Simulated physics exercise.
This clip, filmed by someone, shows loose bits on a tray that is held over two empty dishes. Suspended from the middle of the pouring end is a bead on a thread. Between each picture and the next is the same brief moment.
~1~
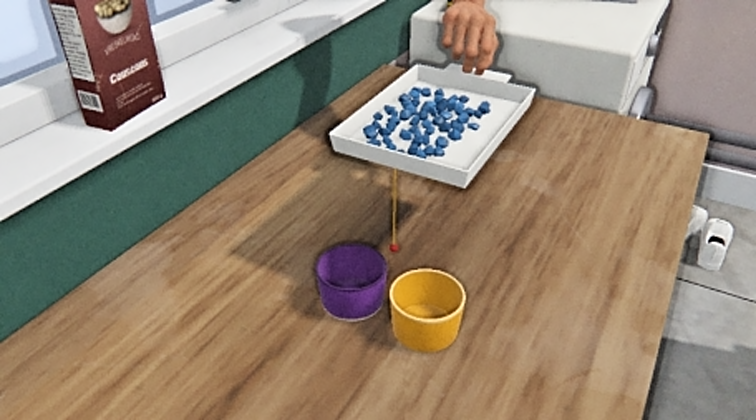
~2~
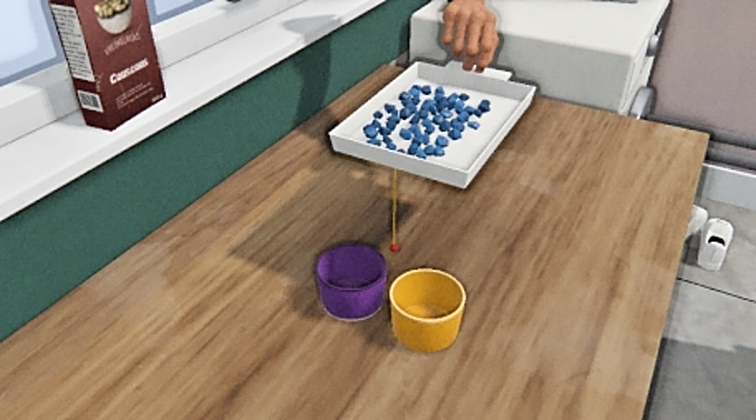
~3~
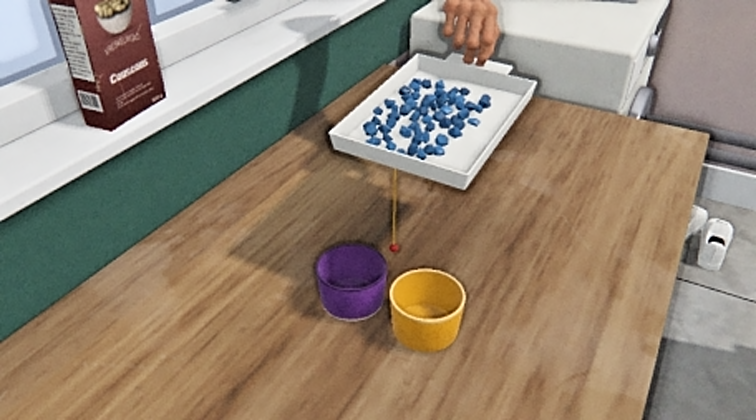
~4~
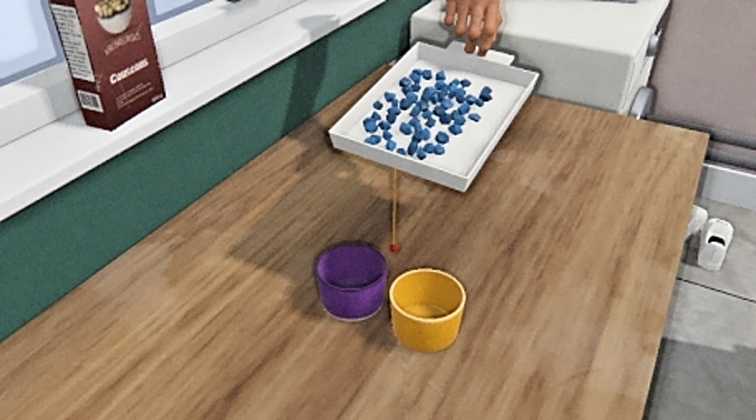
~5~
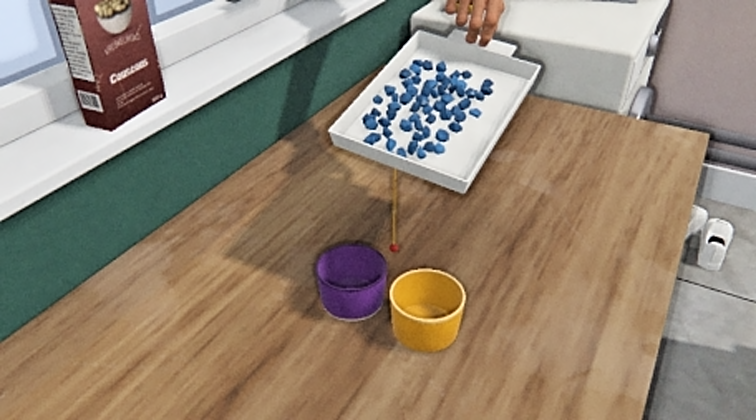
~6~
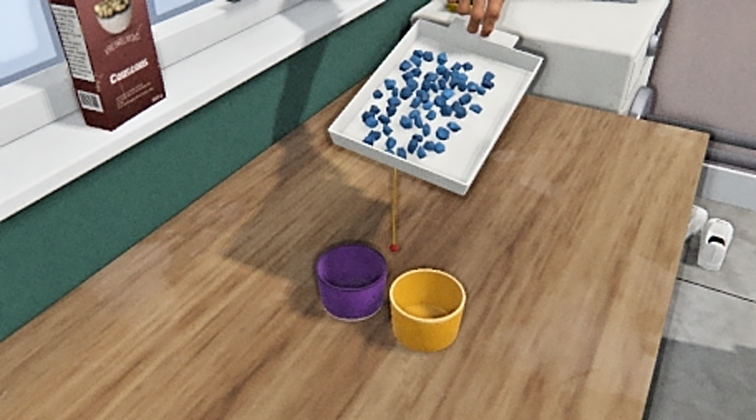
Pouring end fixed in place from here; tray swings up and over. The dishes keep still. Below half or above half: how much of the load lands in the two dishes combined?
Looks like most of the load ends up caught, you see.
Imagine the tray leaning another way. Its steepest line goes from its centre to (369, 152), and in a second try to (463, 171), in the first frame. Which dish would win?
For the first slope the lefthand dish, for the second the righthand dish.
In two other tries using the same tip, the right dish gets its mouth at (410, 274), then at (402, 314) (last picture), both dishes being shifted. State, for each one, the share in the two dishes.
Around 30 and then 20 per cent.
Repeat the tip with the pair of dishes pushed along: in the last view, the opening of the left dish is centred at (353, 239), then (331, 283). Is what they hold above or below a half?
Try 1: A minority of it. Try 2: A minority of it.
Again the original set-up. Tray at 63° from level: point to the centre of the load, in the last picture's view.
The middle of the pieces sits at roughly (439, 156).
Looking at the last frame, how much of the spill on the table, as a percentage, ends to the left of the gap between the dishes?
Near 10 in a hundred.
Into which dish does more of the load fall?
The one to the right.
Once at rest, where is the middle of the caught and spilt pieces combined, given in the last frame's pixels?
Around (435, 321).
Soon, tray tipped steeply; nearly all on the tray; a stray few in the right dish; a stray few in the air.
A while on, tray tipped past a quarter turn; about a third on the tray; about a third in the right dish; a small part outside both; about a quarter in the air.
Towards the end, tray tipped past a quarter turn; about two thirds in the right dish; about a quarter outside both.
Finally, tray tipped past a quarter turn; about two thirds in the right dish; none in the left dish; about a quarter outside both.
